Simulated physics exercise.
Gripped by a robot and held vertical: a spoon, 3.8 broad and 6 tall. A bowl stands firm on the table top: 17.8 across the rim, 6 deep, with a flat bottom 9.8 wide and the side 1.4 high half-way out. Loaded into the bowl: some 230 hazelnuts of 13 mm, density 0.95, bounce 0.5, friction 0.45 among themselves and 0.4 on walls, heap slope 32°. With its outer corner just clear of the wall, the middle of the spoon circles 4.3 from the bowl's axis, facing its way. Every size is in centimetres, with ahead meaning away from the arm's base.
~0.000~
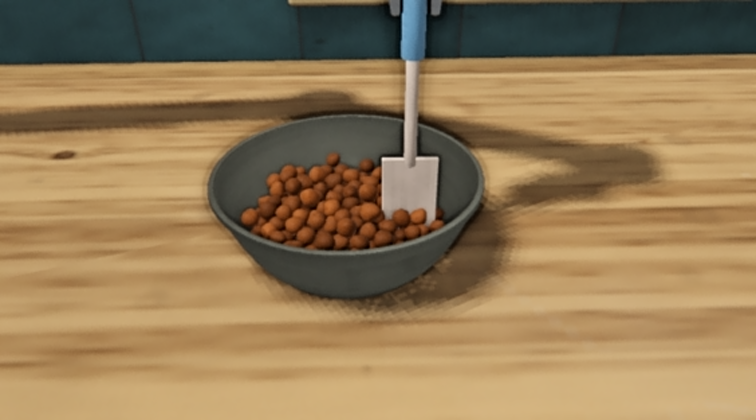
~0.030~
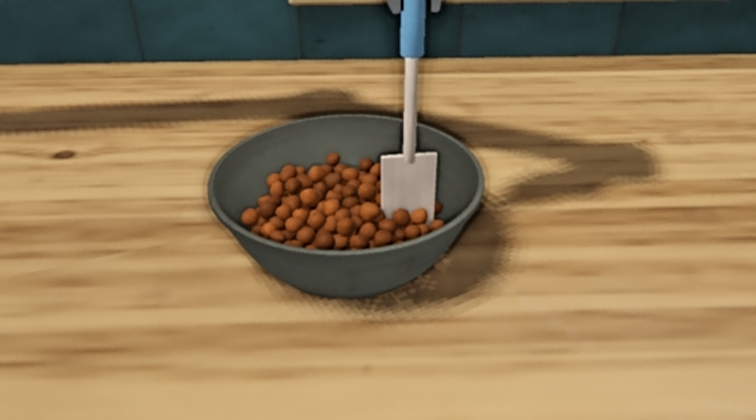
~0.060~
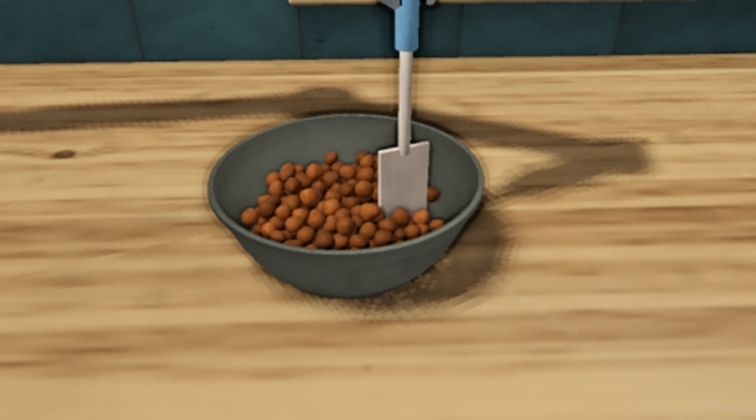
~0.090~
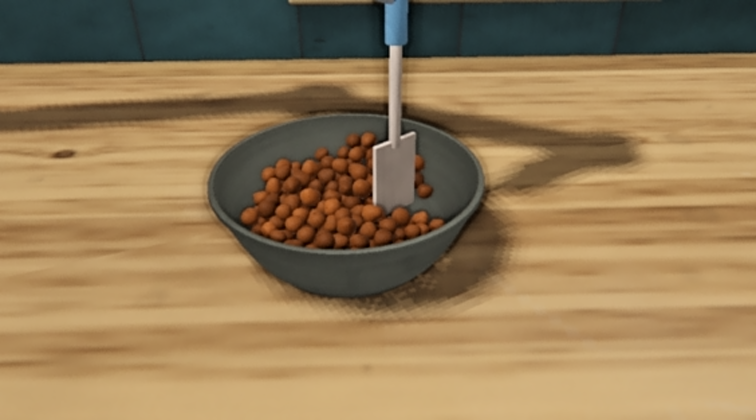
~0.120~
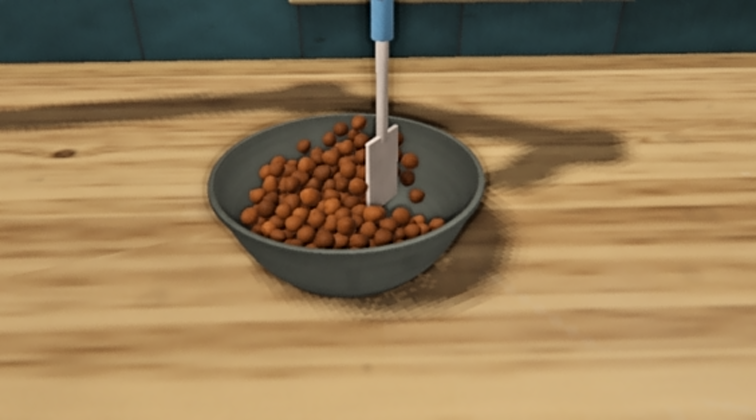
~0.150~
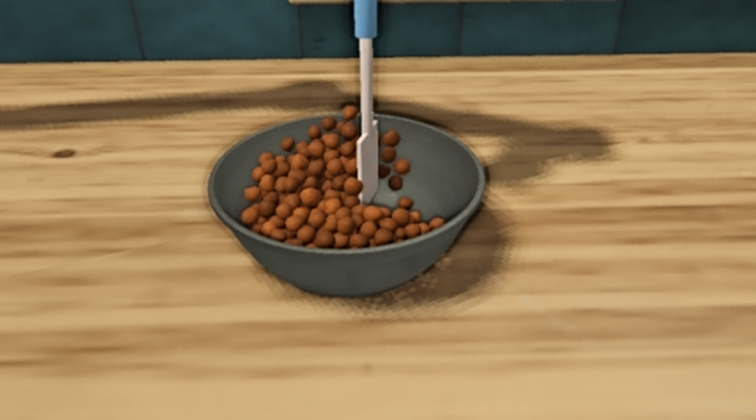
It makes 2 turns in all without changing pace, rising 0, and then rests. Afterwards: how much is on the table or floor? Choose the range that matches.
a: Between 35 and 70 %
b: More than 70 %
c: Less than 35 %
Less than 35 %.
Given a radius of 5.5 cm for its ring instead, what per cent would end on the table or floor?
Close to 20 in a hundred then.
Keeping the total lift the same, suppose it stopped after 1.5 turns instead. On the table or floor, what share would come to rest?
Then roughly 15 percent.
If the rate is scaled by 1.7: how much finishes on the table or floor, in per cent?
Roughly 45 per cent.
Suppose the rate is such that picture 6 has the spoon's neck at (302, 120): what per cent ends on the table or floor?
Around 55 in a hundred.
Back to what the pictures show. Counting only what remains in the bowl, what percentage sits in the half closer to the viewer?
Around 30 per cent of what the bowl keeps.
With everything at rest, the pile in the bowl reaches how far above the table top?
It reaches some 6.5 cm above the table.
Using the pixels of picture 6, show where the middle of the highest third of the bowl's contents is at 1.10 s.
It is centred roughly at (304, 232).
After 0.62 s, 326° round, highest piece 8 above the table; 208 in the bowl, 14 on the table or floor, 6 in flight or on the tool.
After 1.10 s, 221° round, highest piece 8 above the table; 191 in the bowl, 34 on the table or floor, 3 in flight or on the tool.
After 1.53 s, 0° round, highest piece 7 above the table; 181 in the bowl, 47 on the table or floor.
After 2.23 s, 0° round, highest piece 7 above the table; 181 in the bowl, 47 on the table or floor.
At rest, 181 in the bowl, 47 on the table or floor. That is 21 % on the table or floor.
